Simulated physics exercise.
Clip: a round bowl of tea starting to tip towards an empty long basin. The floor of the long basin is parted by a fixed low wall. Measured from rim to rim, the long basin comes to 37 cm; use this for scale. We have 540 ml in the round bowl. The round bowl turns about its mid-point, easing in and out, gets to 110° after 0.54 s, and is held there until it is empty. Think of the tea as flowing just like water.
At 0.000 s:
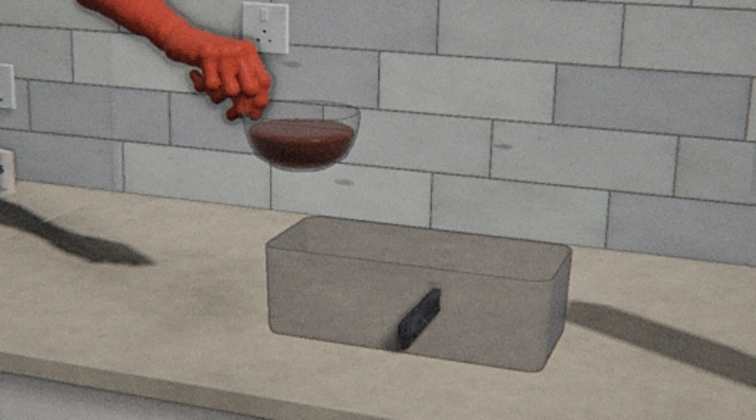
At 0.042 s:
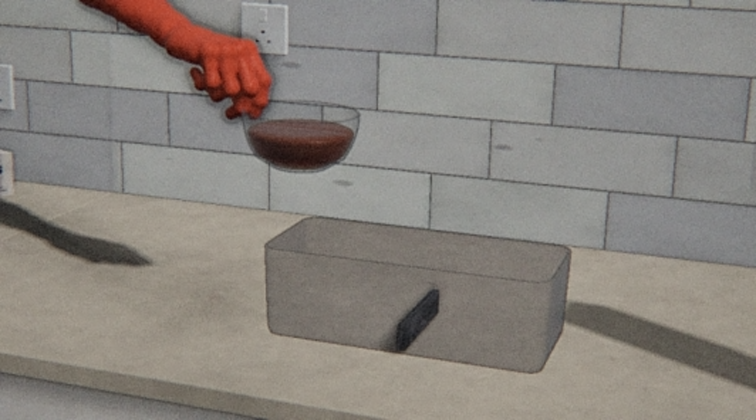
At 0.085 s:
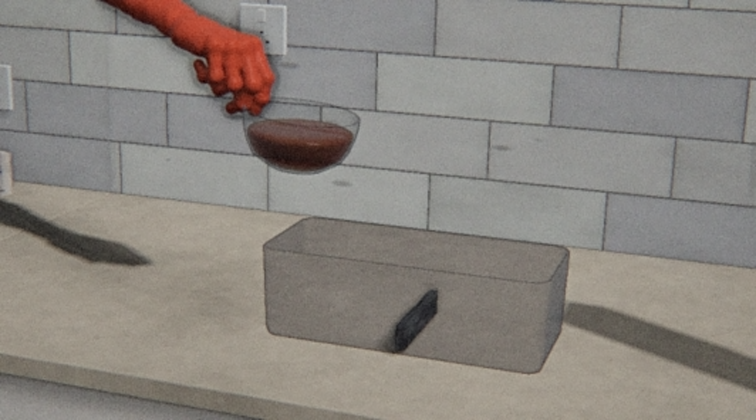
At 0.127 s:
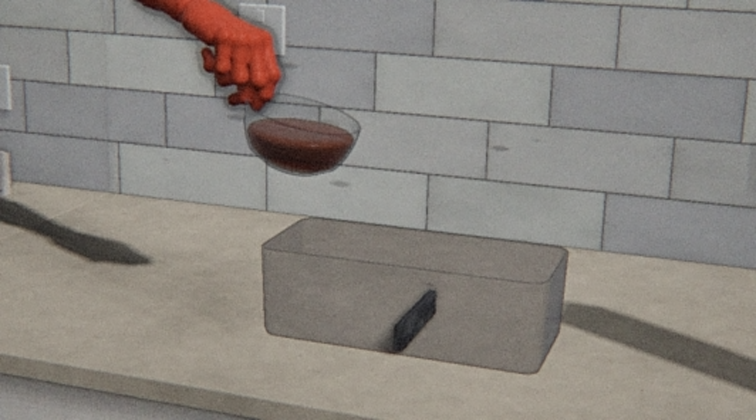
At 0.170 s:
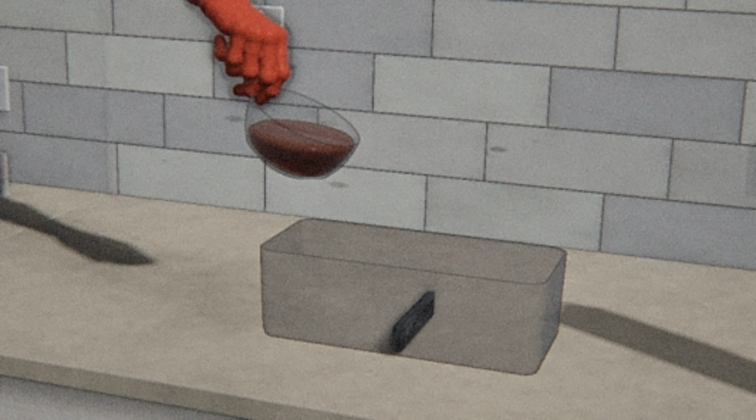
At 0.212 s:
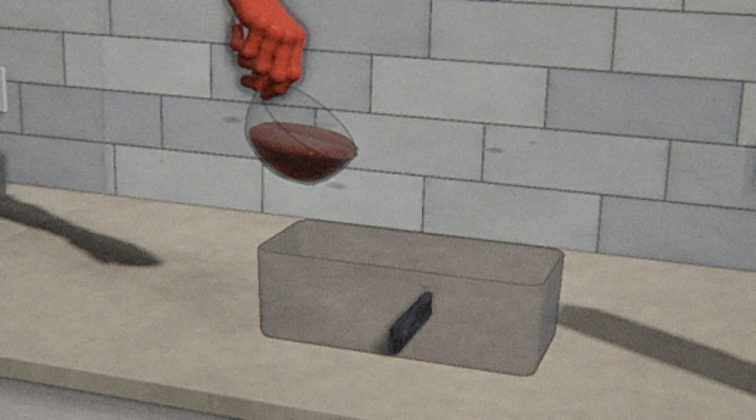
On a kitchen counter against a grey tiled wall, a red hand held a clear round bowl of reddish-brown liquid above a long see-through basin, then steadily tilted the bowl down to the right.
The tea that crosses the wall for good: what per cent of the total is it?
It is about 16 per cent of the total.
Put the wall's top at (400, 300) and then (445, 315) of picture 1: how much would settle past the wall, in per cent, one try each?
Respectively close to 15 and 20 %.
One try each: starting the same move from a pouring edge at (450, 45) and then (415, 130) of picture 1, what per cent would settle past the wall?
Near 75 in a hundred on the first go and near 65 in a hundred on the second.
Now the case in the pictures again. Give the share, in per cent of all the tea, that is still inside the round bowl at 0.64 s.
Around 0 in a hundred is still there.
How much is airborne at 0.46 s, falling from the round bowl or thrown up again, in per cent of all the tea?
Close to 36 per cent, I'd say.
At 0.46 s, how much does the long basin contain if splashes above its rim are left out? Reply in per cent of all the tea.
Some 54 per cent.
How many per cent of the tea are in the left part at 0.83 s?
I'd put it at close to 78 %.
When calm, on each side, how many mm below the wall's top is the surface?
On the left it's about 18 mm; on the right, about 30 mm.
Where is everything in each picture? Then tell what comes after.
In the first picture, it leans 0°; its right rim is at (356, 117); the tea meets the walls at (255, 123) and (354, 133); the long basin's rim runs from (287, 232) to (563, 266); the wall's top is at (420, 307).
In the second picture, it leans 2°; its right rim is at (356, 119); the tea meets the walls at (254, 124) and (353, 134).
In the third picture, it leans 7°; its right rim is at (356, 125); the tea meets the walls at (253, 122) and (352, 137).
In the fourth picture, it leans 14°; its right rim is at (356, 134); the tea meets the walls at (254, 121) and (353, 140).
In the fifth picture, it leans 25°; its right rim is at (355, 146); the tea meets the walls at (254, 122) and (354, 144).
In the sixth picture, it leans 37°; its right rim is at (350, 160); the tea meets the walls at (256, 125) and (352, 150); 2 per cent is over the edge.
Then, 0.46 s in, the tilt is 104° and 10 per cent is still to pour, 55 is left of the wall and 0 right of it.
Then, 0.64 s in, the tilt is 110° and 0 per cent is still to pour, 79 is left of the wall and 6 right of it.
Then, 0.83 s in, the tilt is 110° and 0 per cent is still to pour, 78 is left of the wall and 15 right of it.
Then, 1.04 s in, the tilt is 110° and 0 per cent is still to pour, 79 is left of the wall and 15 right of it.
Finally, 79 per cent lies left of the wall, 16 right of it and 6 outside.
